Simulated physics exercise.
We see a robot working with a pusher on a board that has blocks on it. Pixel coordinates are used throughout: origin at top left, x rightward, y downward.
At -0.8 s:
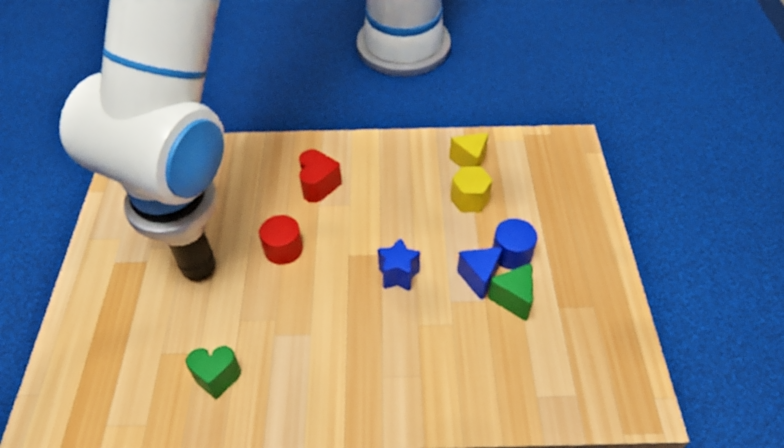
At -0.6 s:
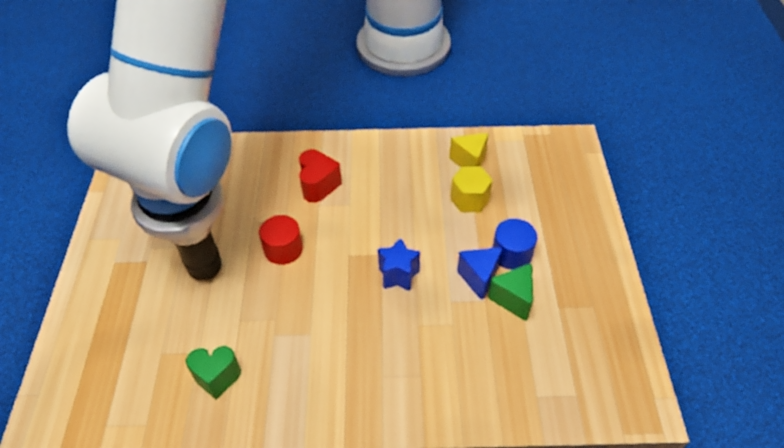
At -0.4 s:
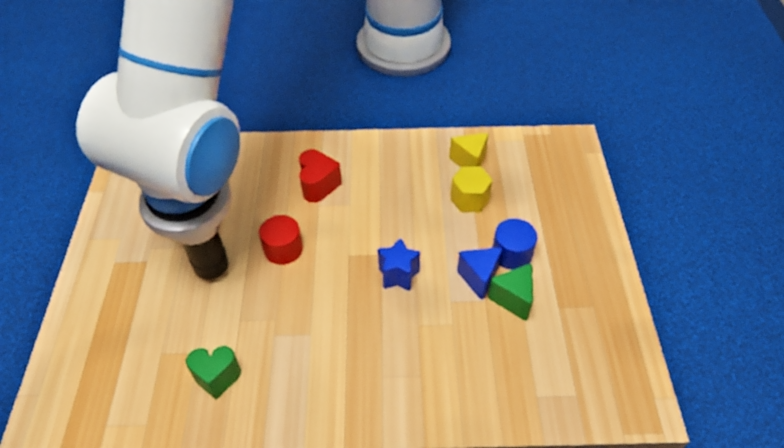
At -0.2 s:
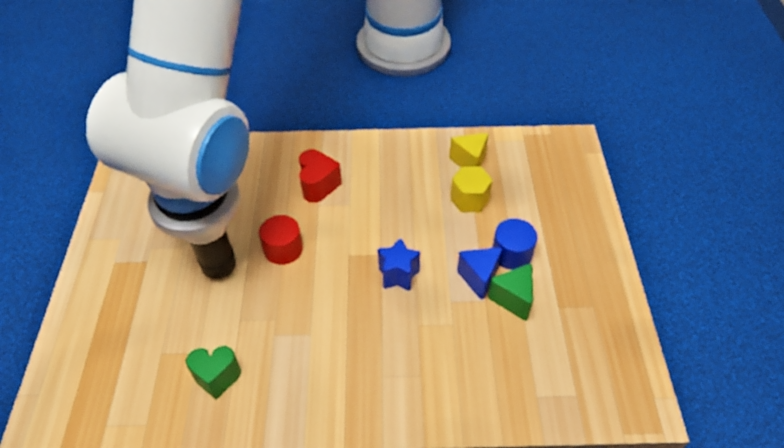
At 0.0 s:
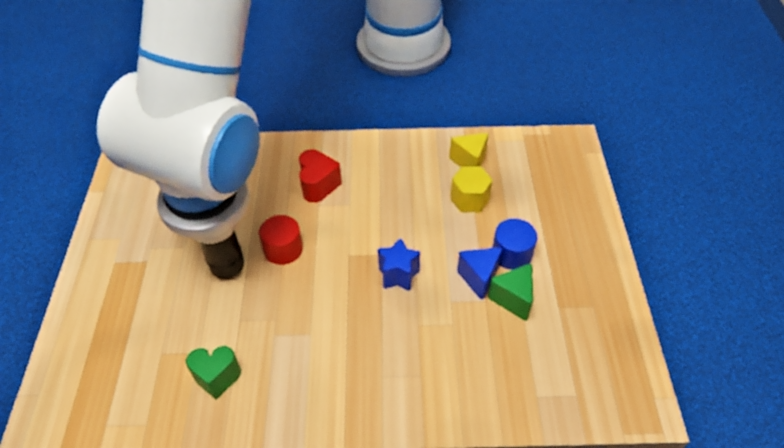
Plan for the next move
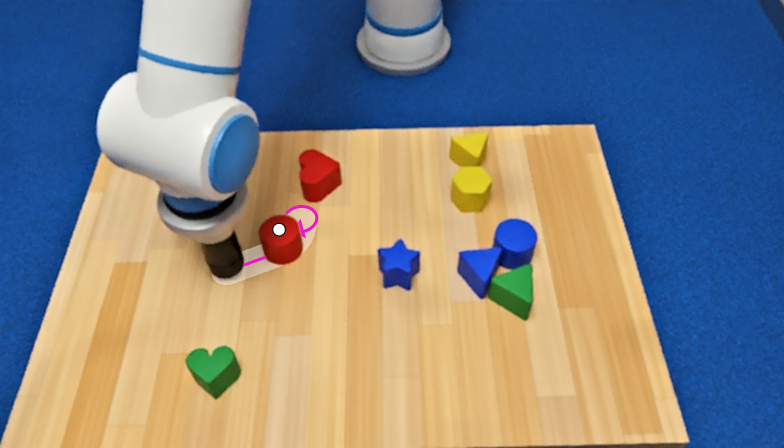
On a wooden board scattered with red, blue, green and yellow blocks, a white robot arm slid its black pusher slightly to the right, closer to the red cylinder, while every block stayed still.
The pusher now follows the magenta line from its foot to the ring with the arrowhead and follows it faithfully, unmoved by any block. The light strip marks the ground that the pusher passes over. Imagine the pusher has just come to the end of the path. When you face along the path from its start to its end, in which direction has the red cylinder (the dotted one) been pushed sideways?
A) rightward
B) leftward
A (rightward)
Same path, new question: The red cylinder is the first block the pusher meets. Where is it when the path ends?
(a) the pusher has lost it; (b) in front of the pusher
My answer is option a.
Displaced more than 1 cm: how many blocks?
I predict one.
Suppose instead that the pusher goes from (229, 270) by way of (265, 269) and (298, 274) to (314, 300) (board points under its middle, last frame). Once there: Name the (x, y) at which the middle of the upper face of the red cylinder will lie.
In the picture, it is at (300, 221).
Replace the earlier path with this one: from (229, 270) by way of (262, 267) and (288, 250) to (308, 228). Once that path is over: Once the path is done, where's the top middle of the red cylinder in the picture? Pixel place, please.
Roughly at (333, 189).
The drawn path runs from (229, 270) by way of (262, 259) and (291, 244) to (300, 219); the dot is on the red cylinder.
The first path, step by step. One third of the way, pusher (262, 253); red cylinder (293, 224).
Two thirds of the way, pusher (291, 238); red cylinder (323, 211).
At the end, pusher (299, 214); red cylinder (333, 203); red heart block not moved.
